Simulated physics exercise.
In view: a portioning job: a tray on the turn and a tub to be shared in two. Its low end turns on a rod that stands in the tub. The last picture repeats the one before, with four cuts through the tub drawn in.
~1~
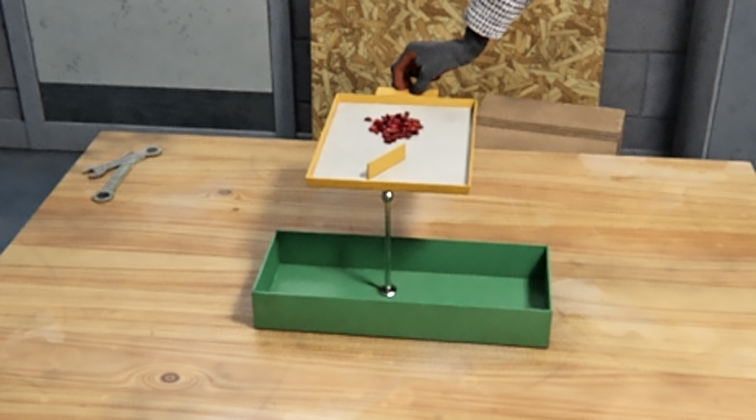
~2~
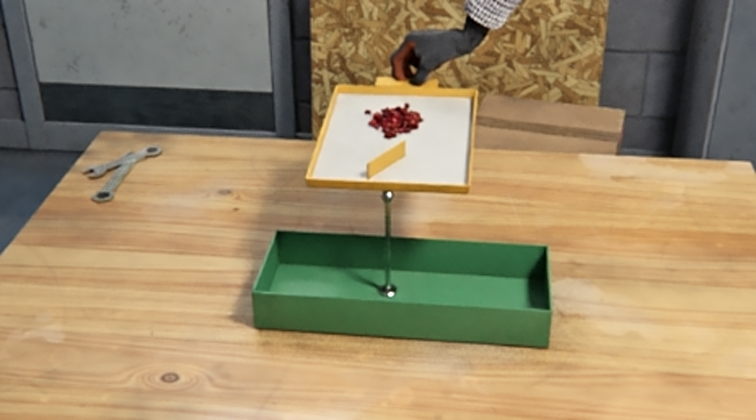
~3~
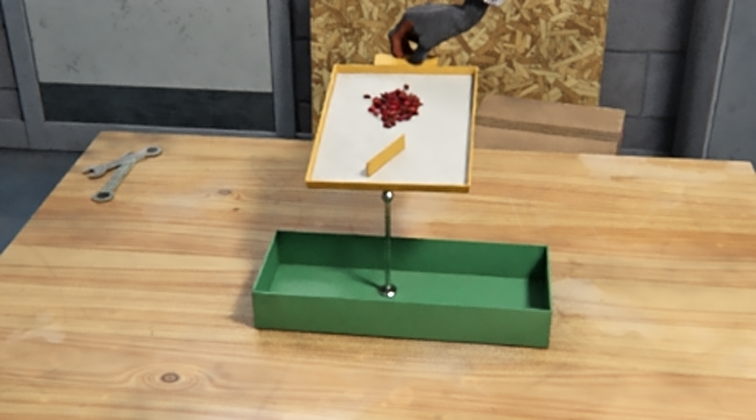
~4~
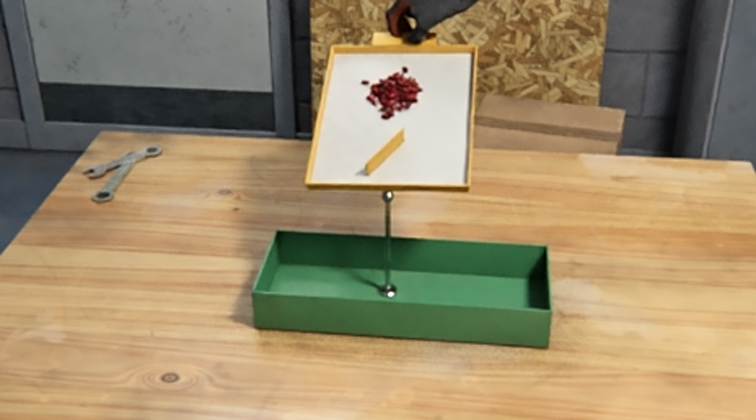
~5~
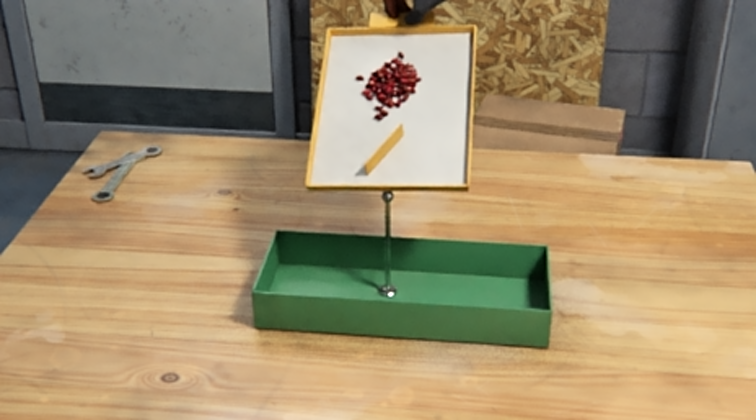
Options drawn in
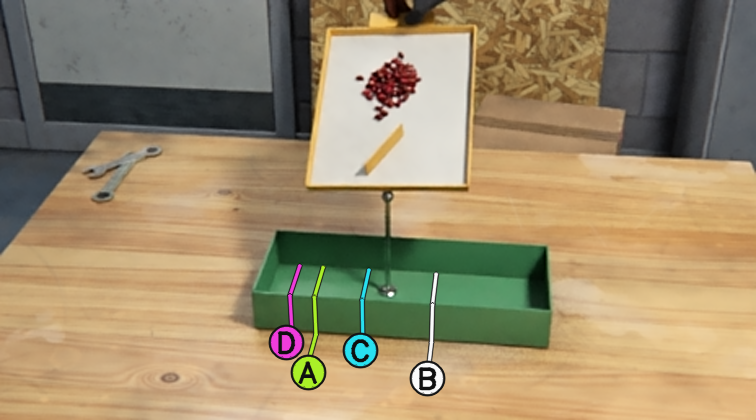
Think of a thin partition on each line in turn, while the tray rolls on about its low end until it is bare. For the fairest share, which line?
It is A.
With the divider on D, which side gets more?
The right side.
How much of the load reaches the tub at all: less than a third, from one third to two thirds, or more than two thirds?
It is more than two thirds.
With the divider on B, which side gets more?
Left.
On the marked copy, line A crosses the front rim at (314, 296); line B crosses the front rim at (432, 303); line C crosses the front rim at (362, 299); line D crosses the front rim at (290, 294).
If A is chosen, of what is caught, close to a third on the left of the divider, close to two thirds on the right.
If B is chosen, of what is caught, the whole lot on the left of the divider, none at all on the right.
If C is chosen, of what is caught, all but a few on the left of the divider, a small share on the right.
If D is chosen, of what is caught, a small share on the left of the divider, all but a few on the right.
